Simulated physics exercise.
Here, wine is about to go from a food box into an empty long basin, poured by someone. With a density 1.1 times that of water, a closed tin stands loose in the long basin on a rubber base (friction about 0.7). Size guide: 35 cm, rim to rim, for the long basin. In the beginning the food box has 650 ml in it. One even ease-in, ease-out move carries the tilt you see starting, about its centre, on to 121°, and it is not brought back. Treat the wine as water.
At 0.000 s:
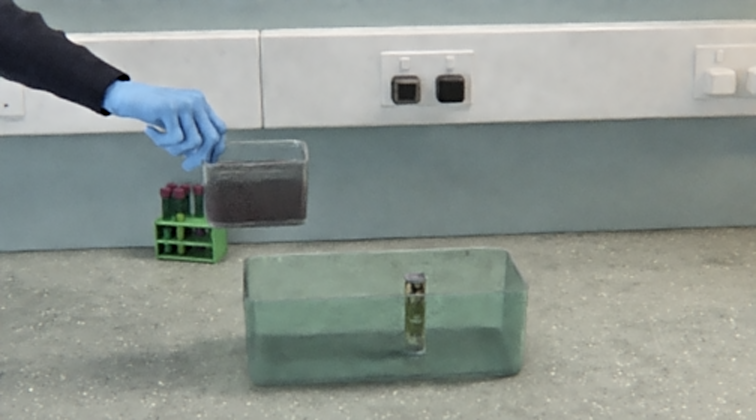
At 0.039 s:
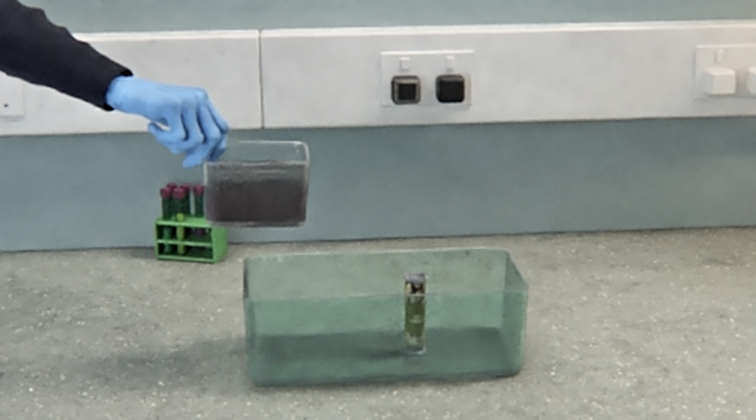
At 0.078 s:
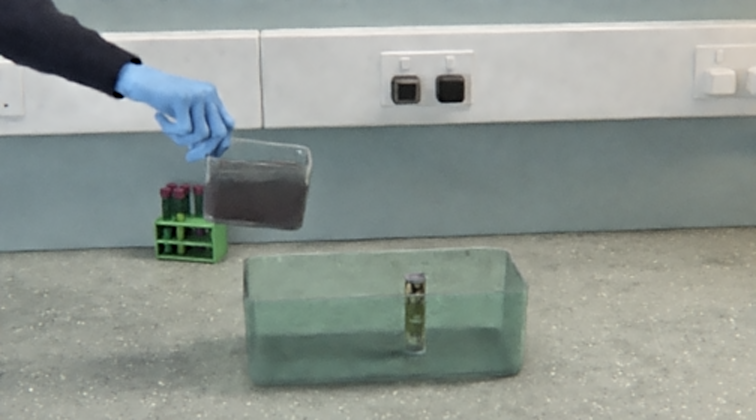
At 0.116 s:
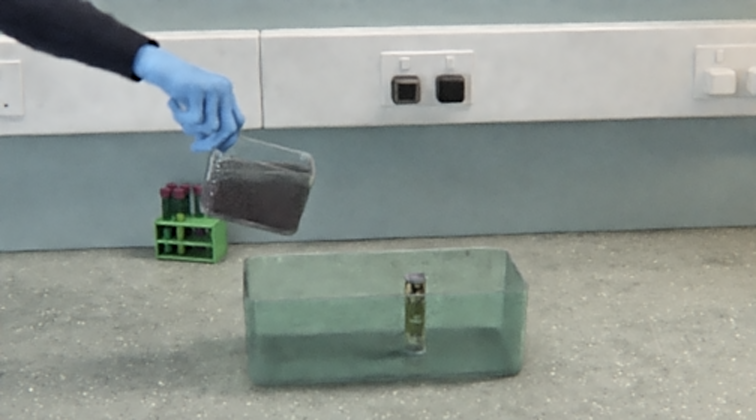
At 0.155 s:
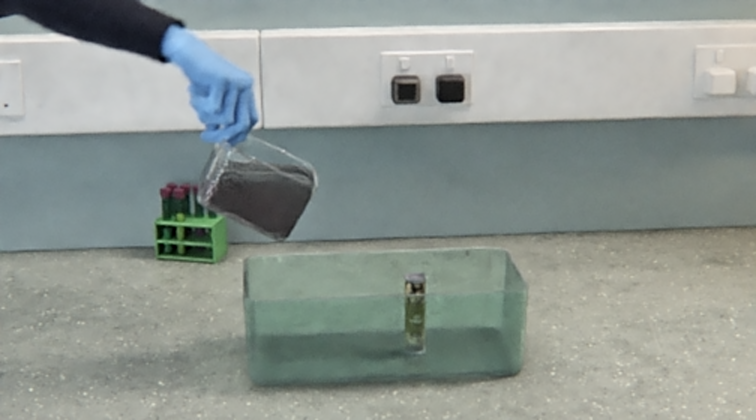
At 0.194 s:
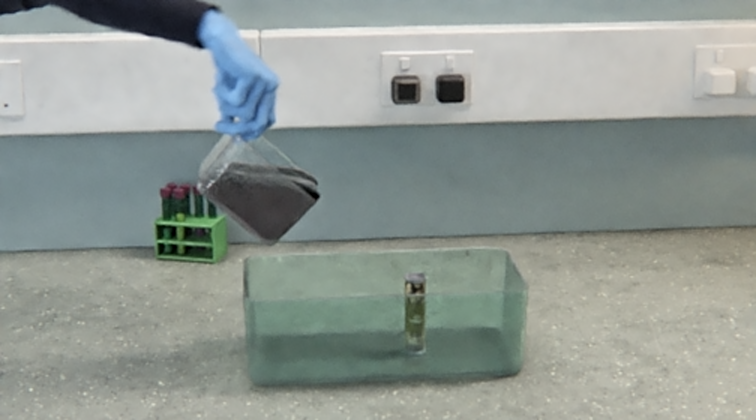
A blue-gloved hand held a clear box of dark liquid above a long, greenish basin with a small upright container inside, then steadily tilted the box down to the right as the arm moved rightward.
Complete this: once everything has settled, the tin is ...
Once everything has settled, the tin is standing up.
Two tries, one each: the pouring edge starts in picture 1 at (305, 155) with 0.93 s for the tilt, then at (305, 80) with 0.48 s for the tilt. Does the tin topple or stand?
Trial 1 - tin stays standing; trial 2 - tin stays standing.
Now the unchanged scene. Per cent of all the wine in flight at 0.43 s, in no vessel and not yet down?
Estimate: About 32 % of all of it.
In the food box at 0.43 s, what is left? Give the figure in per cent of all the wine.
14 %.
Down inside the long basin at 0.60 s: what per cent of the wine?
Roughly 96 %.
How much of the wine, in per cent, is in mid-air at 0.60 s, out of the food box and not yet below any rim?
Near 4 per cent, I'd say.
Then, 0.43 s in, the tilt is 118° and 15 per cent is still to pour; the tin stands where it began.
Then, 0.60 s in, the tilt is 121° and 0 per cent is still to pour; the tin stands where it began.
Then, 0.78 s in, the tilt is 121° and 0 per cent is still to pour; the tin stands where it began.
Then, 0.98 s in, the tilt is 121° and 0 per cent is still to pour; the tin stands where it began.
Finally, the tin stands where it began.
